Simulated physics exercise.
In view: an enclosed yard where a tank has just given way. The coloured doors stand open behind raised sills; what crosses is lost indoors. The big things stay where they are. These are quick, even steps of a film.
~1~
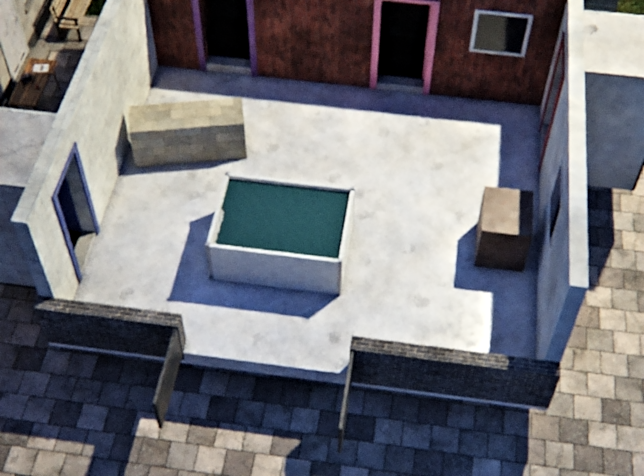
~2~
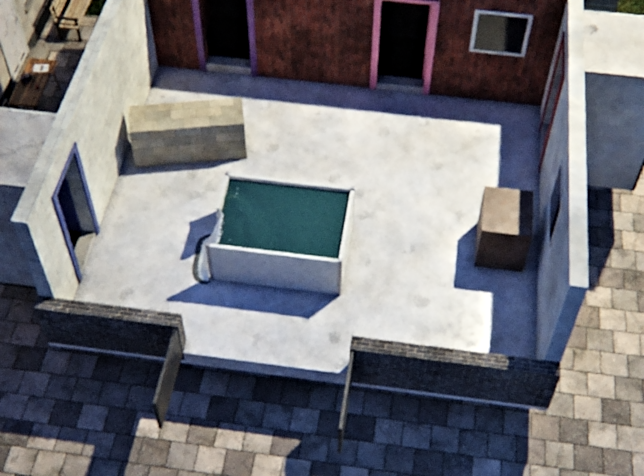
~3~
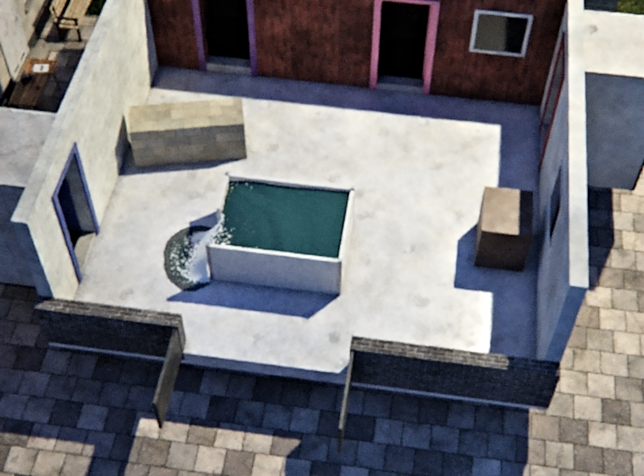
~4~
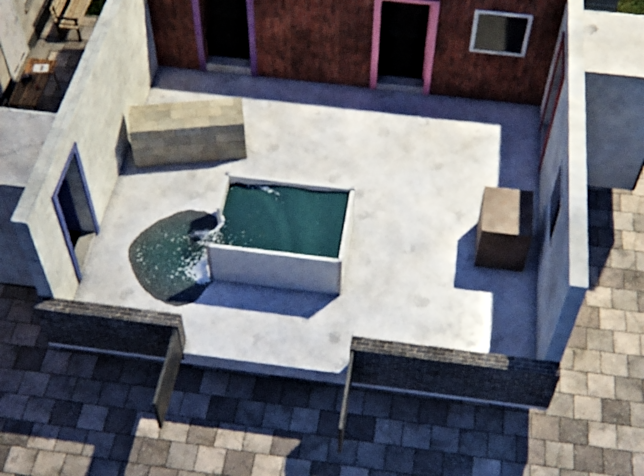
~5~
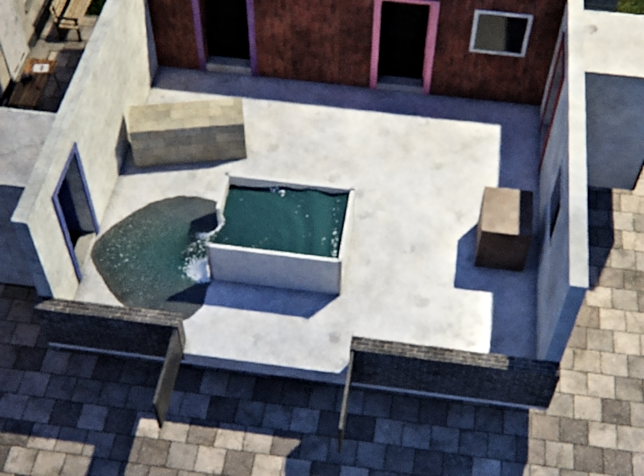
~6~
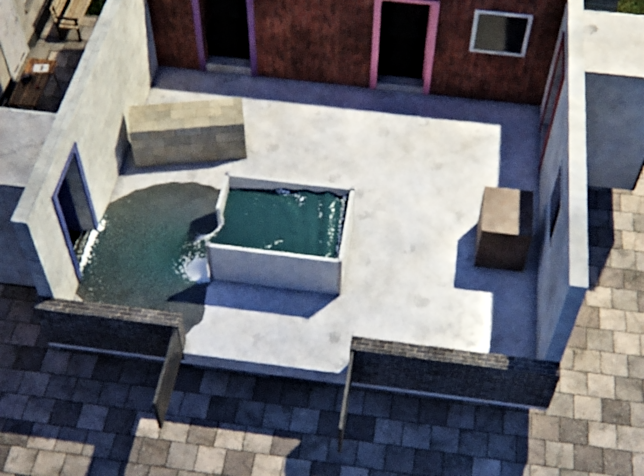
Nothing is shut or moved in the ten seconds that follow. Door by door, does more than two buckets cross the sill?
One by one: The pink door holds within the limit; the blue door floods; the red door holds within the limit; the purple door holds within the limit.
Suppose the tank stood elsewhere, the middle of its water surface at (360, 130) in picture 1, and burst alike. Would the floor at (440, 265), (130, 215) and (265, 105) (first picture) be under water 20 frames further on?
One after the other: No water, wet, awash.
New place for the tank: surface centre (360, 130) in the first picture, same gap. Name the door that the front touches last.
The red one.
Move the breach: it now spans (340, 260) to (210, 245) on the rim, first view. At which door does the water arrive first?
That is the blue one.
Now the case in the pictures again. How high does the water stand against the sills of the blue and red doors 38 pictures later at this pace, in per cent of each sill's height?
Near 180 and 0 in a hundred.
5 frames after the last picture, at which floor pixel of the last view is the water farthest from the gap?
Roughly at (133, 137).
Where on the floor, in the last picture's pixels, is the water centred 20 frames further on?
Roughly at (214, 243).
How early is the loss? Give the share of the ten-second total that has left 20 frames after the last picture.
Some 60 per cent.
A moment on, water covers 15 % of the floor; the pink door not reached, the blue door far over two buckets in, the red door not reached, the purple door not reached.
Next, water covers 20 % of the floor; the pink door not reached, the blue door far over two buckets in, the red door not reached, the purple door not reached.
Then, water covers 35 % of the floor; the pink door not reached, the blue door far over two buckets in, the red door not reached, the purple door wet at the sill, nothing in.
Later, water covers 60 % of the floor; the pink door not reached, the blue door far over two buckets in, the red door not reached, the purple door wet at the sill, nothing in.
In the end, water covers 90 % of the floor; the pink door wet at the sill, nothing in, the blue door far over two buckets in, the red door wet at the sill, nothing in, the purple door wet at the sill, nothing in.
